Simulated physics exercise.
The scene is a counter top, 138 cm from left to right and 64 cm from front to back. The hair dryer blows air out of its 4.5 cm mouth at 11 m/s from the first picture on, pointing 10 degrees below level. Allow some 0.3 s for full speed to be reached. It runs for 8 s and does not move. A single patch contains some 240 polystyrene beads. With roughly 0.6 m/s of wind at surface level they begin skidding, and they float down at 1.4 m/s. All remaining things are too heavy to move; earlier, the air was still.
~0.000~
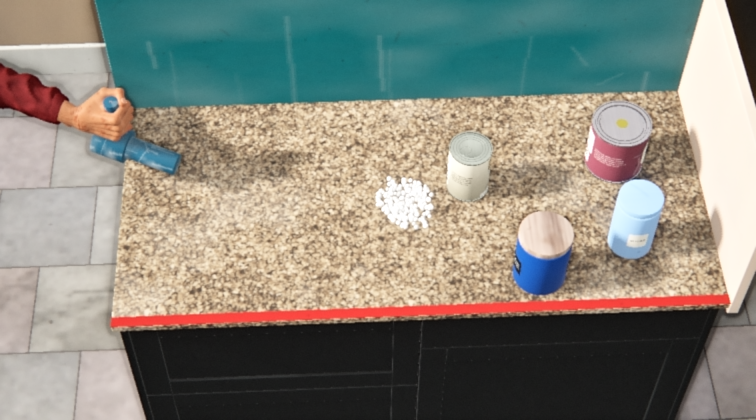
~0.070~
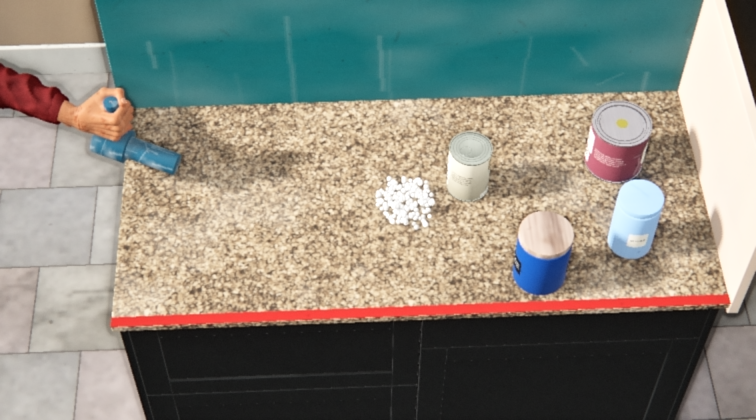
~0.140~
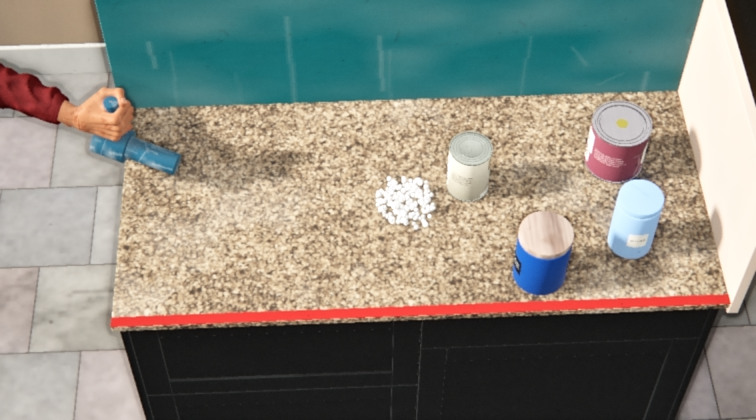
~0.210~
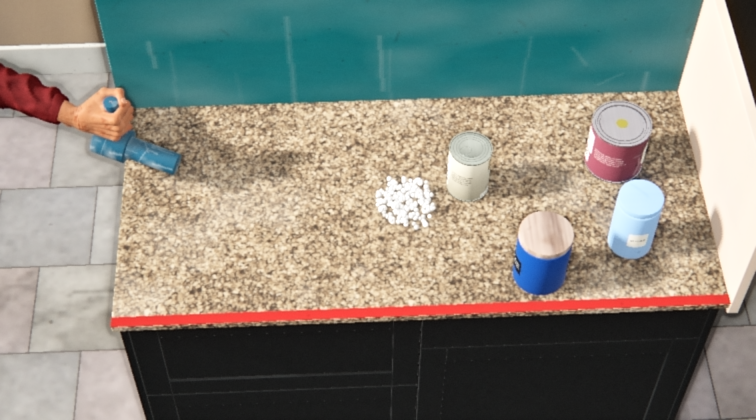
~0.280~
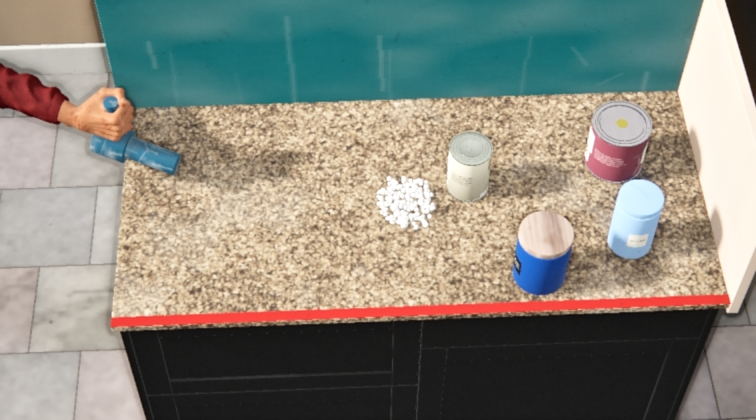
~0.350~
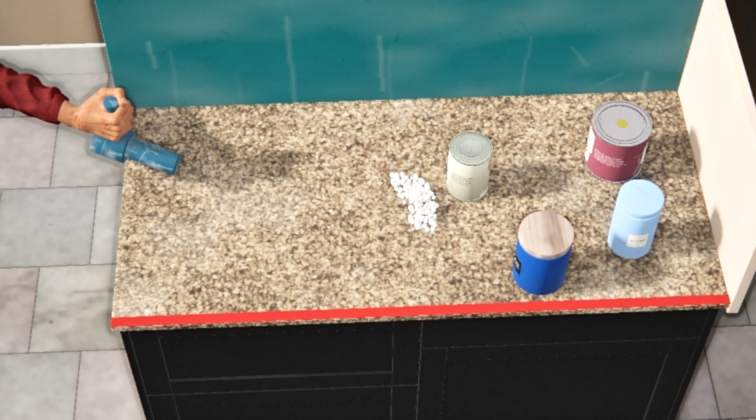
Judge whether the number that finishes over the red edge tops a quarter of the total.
I suspect that edge gives up a quarter at most.
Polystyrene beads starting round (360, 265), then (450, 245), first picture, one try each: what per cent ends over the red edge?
First try about 100 per cent, second about 70 per cent.
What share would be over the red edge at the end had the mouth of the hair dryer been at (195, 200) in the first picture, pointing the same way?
Outcome: Some 10 in a hundred.
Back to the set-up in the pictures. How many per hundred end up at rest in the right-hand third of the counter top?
Near 70 per cent at the end.
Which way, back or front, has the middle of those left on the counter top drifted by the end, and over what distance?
Towards the back, some 30 cm.
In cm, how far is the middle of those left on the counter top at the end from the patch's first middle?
Close to 60 cm.
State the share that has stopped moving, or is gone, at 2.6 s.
It comes out at some 15 %.
After 1.6 s the count stands so, 5 % are over the red edge; the middle of those still in play is near (545, 117).
After 2.6 s the count stands so, 9 % are over the red edge; the middle of those still in play is near (579, 98).
After 4.4 s the count stands so, 9 % are over the red edge; the middle of those still in play is near (606, 100).
After 8.0 s, at the end, 9 % are over the red edge; the middle of those still in play is near (615, 102).
